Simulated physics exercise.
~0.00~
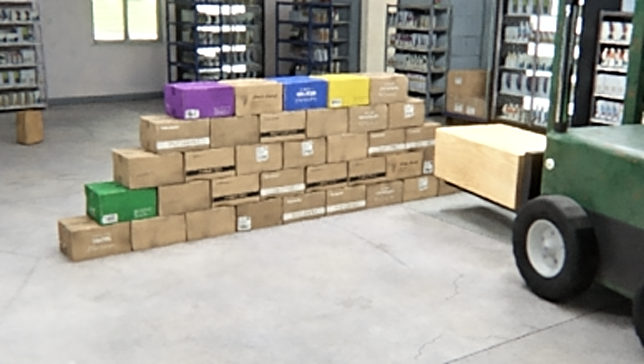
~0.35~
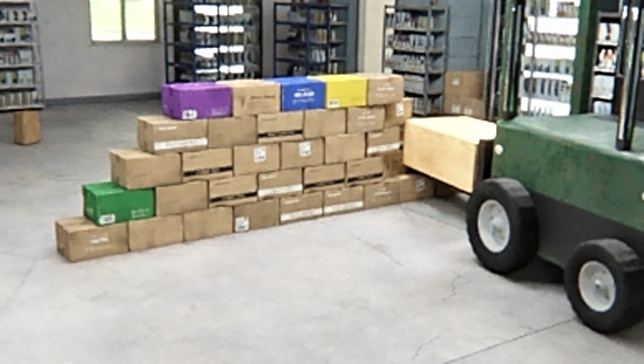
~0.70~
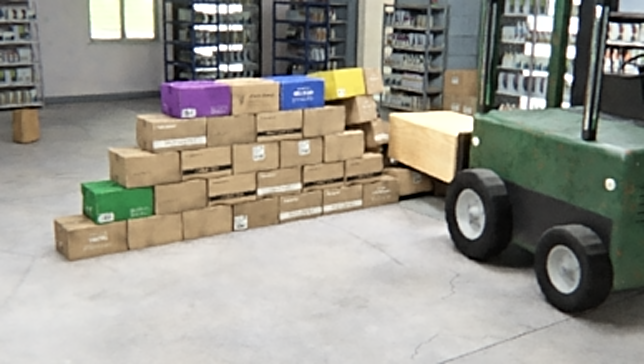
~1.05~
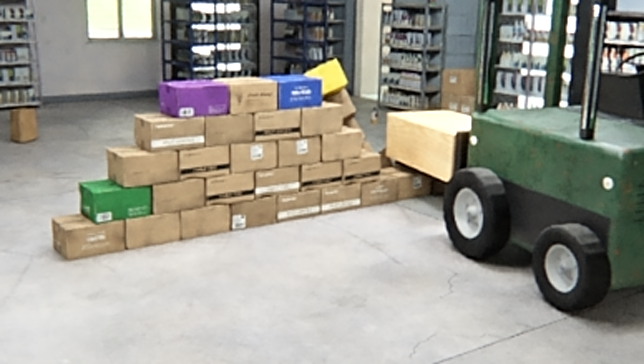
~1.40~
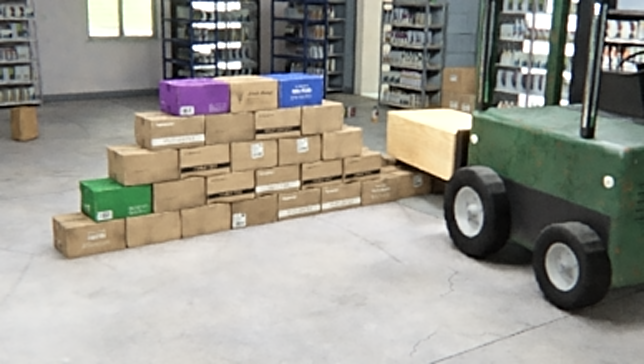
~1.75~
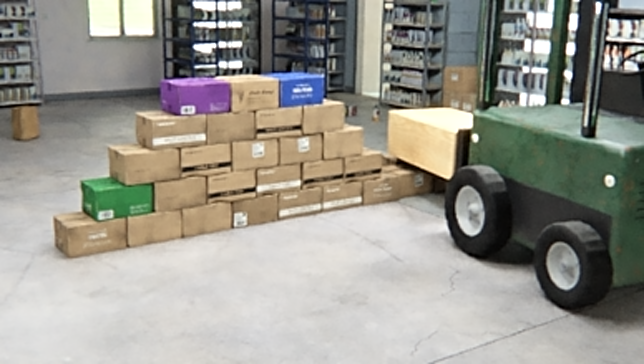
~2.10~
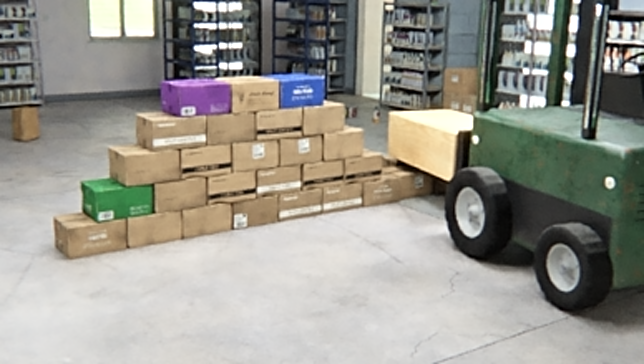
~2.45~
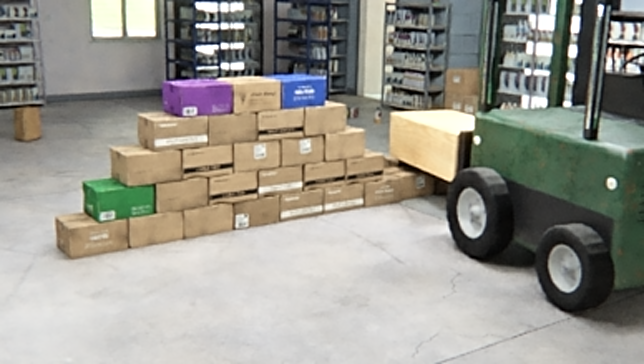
At first, a stepped wall of brown cartons stands on a concrete floor, with a green carton low on the left and purple, blue and yellow ones along the top, while a green lift truck holds a pale case at the right end. The truck moves left, pressing the case into that end. The cartons there shift and twist, and the yellow one begins to tilt. The truck stops, but the yellow carton tips further and drops out of sight behind the wall. The right end is left shortened, while the blue, purple and green cartons stay in place.
